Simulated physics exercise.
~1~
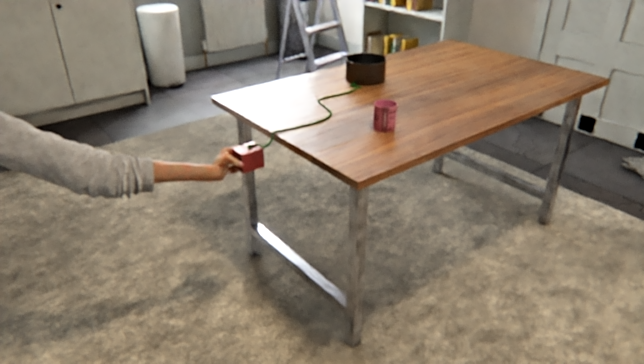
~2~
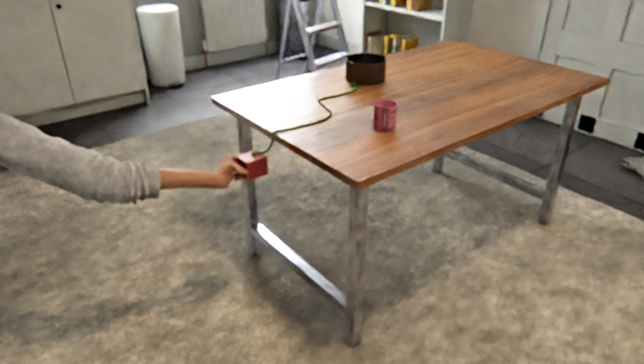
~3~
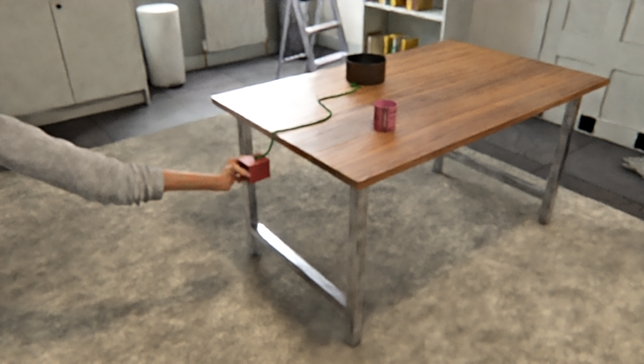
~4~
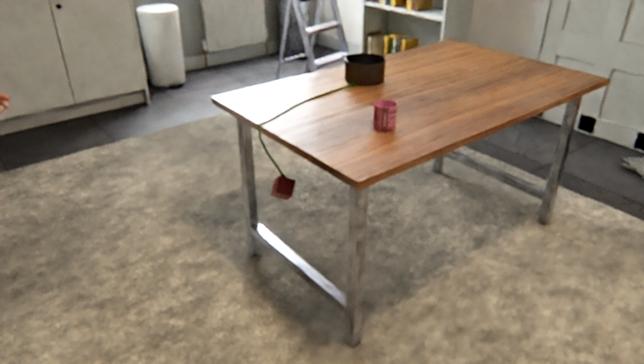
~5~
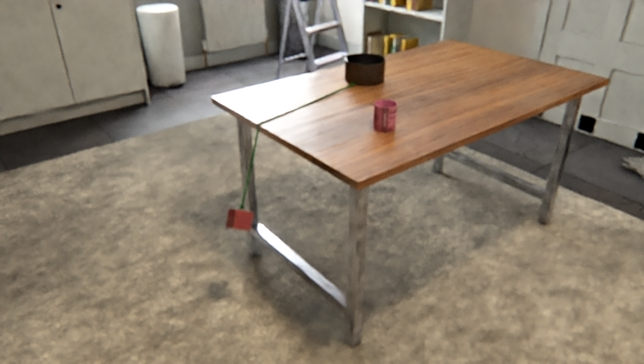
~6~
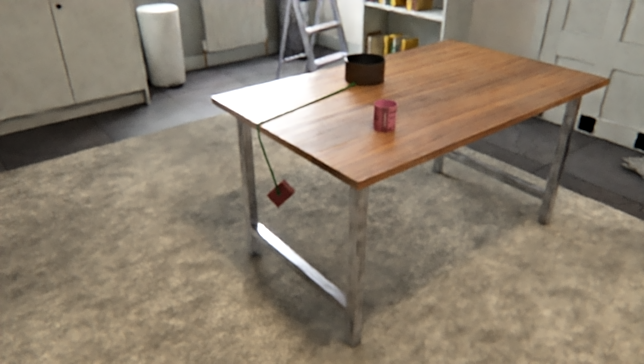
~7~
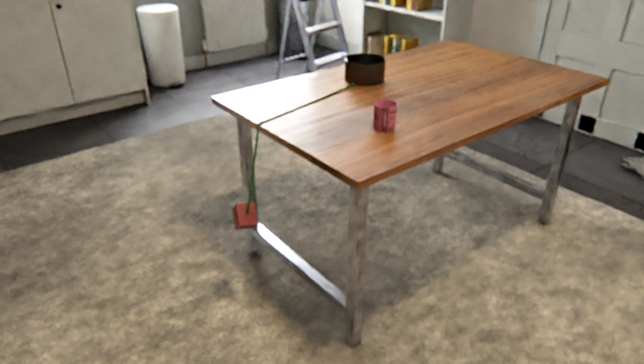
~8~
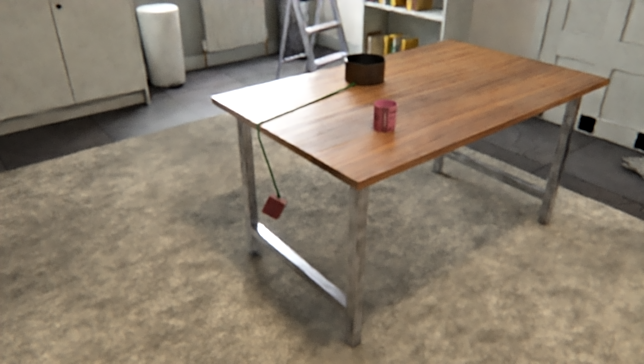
The footage shows a hand lowering a red block past the end of a wooden table, then letting go and withdrawing left; the block drops and swings from a cord running to a dark pot, ending dangling in mid-air while the pot and pink cup stay put.
